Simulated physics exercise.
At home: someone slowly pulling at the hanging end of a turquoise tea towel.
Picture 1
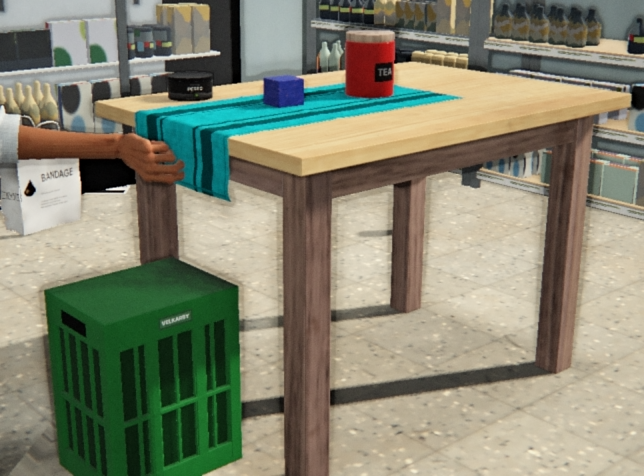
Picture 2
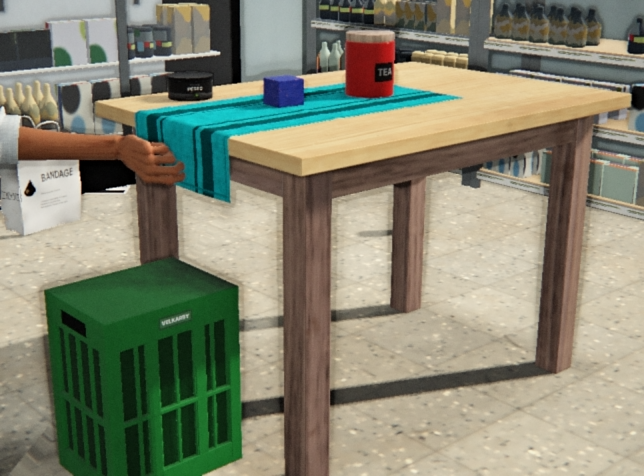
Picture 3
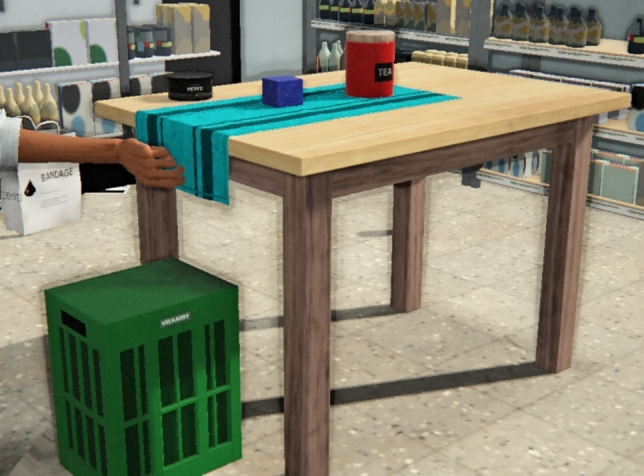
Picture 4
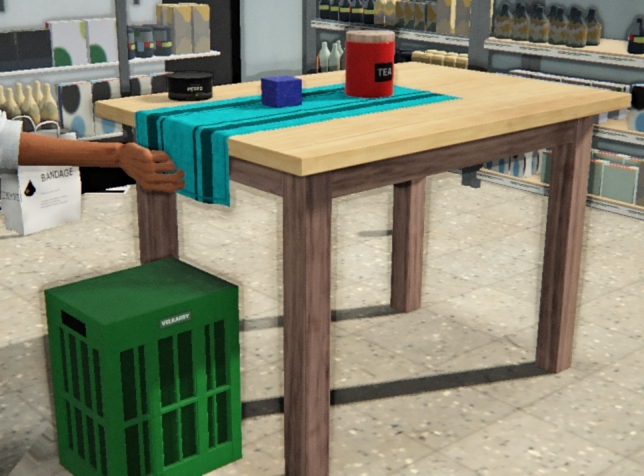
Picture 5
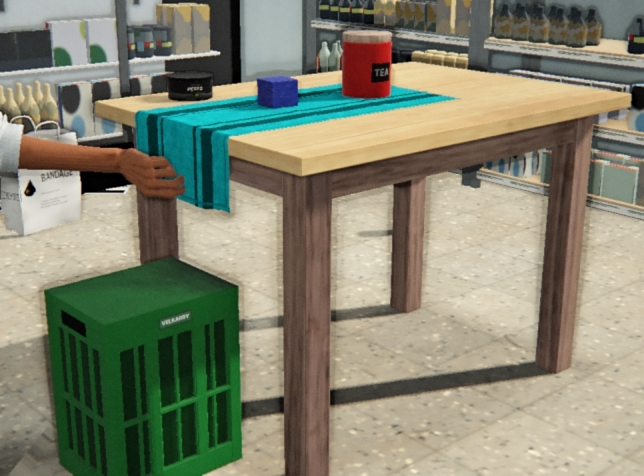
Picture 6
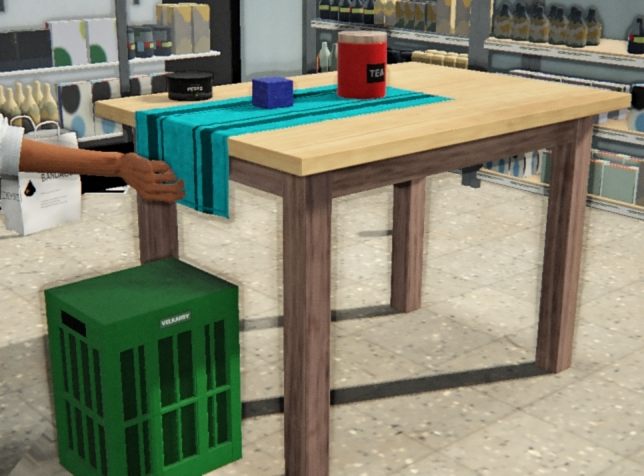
A hand slowly pulls a turquoise towel down, drawing the blue block and red canister left.
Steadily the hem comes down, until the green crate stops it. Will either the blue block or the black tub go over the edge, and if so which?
The blue block keeps clear of it, the black tub keeps clear of it.
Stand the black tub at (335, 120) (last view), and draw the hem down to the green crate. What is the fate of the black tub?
On.
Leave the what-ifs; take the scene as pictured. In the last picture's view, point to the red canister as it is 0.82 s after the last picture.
By that point you'd see it at (318, 70).
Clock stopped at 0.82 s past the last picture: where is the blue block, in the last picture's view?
It is near (223, 100) at that moment.
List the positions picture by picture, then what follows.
The first frame shows tea towel end (231, 202); blue block (284, 78); black tub (190, 75); red canister (370, 32); top of the crate (136, 302).
The second frame shows tea towel end (230, 203), far hem (464, 98); black tub (190, 75); black tub stands beside the cloth.
The third frame shows tea towel end (229, 205); blue block (282, 78).
The fourth frame shows tea towel end (230, 207), far hem (463, 98); black tub (190, 75).
The fifth frame shows tea towel end (230, 213); blue block (278, 79).
The sixth frame shows tea towel end (229, 219), far hem (456, 99); blue block (272, 79); black tub (190, 75); top of the crate (136, 302).
Then, 0.36 s on from there, hem going down; block carried along near (251, 96); tub in place.
Then, 0.82 s on from there, hem going down; block carried along near (223, 100); tub in place.
In the end, hem on the crate; block carried along near (206, 102); tub in place. The blue block remains up there and the black tub keeps clear of the edge.
